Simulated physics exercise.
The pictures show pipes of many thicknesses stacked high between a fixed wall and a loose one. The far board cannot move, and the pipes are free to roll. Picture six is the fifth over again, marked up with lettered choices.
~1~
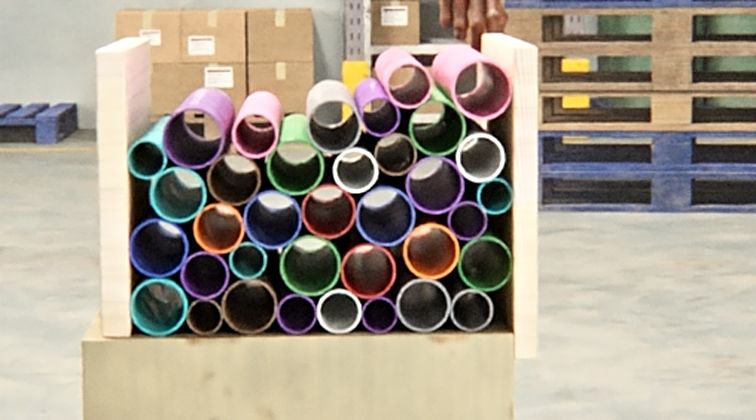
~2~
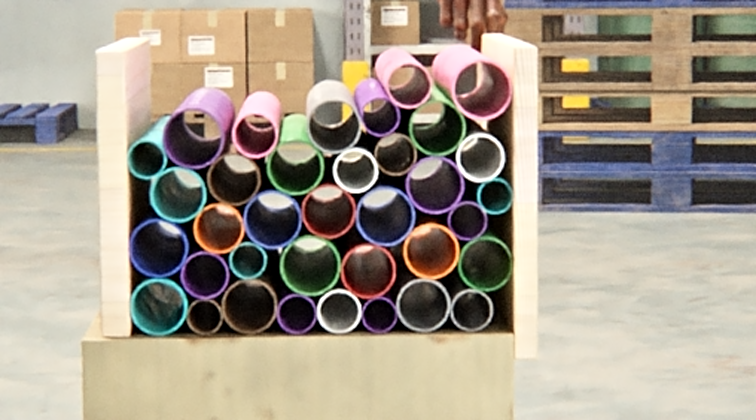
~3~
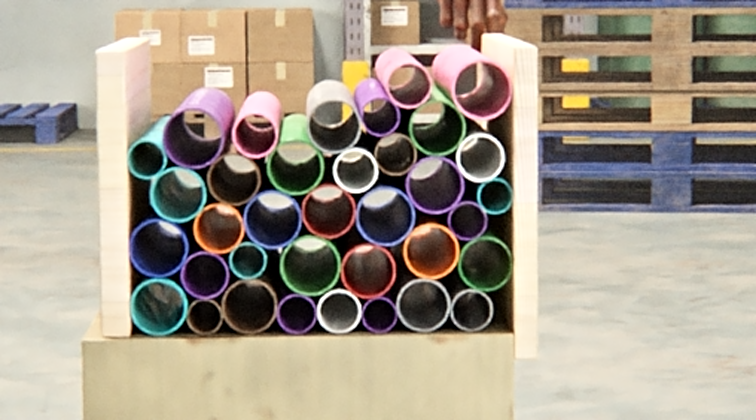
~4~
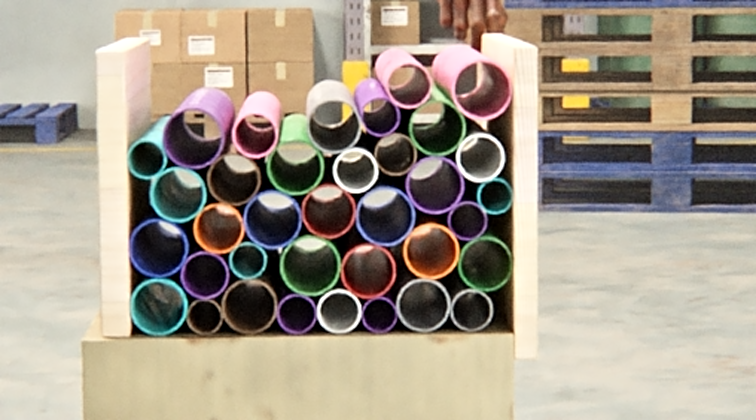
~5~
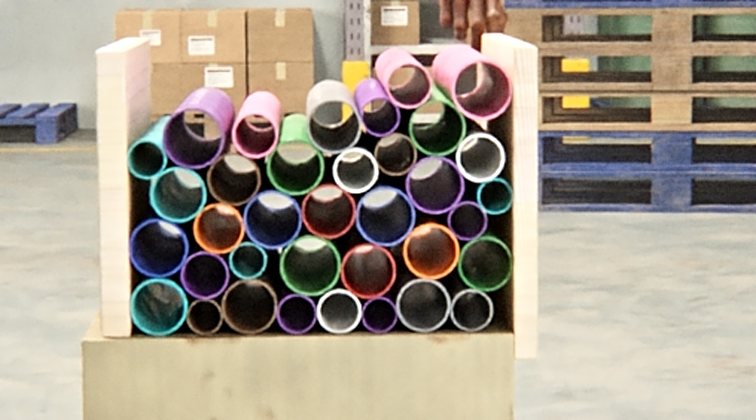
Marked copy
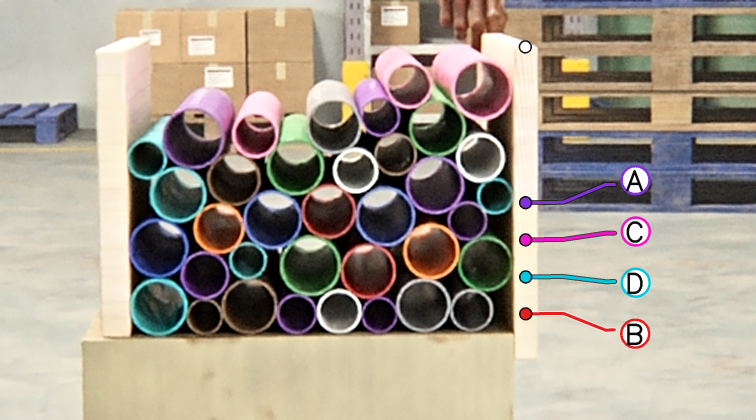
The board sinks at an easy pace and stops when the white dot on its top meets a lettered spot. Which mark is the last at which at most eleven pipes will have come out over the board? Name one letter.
At most to D.
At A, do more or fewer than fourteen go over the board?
At A, fewer than fourteen.
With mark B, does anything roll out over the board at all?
Yes, at B.
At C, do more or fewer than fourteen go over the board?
At C, fewer than fourteen.
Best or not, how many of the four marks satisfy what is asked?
Three of them.
On the marked copy, A at (526, 203); B at (526, 314); C at (526, 240); D at (526, 277); the white dot at (525, 47).
Taking D. A third of the way, top of the board (513, 154).
Two thirds of the way, top of the board (513, 272).
When it is over, top of the board (513, 275), about eight out over the board.
As for the rest, A two out over the board; B twelve out over the board; C two out over the board.
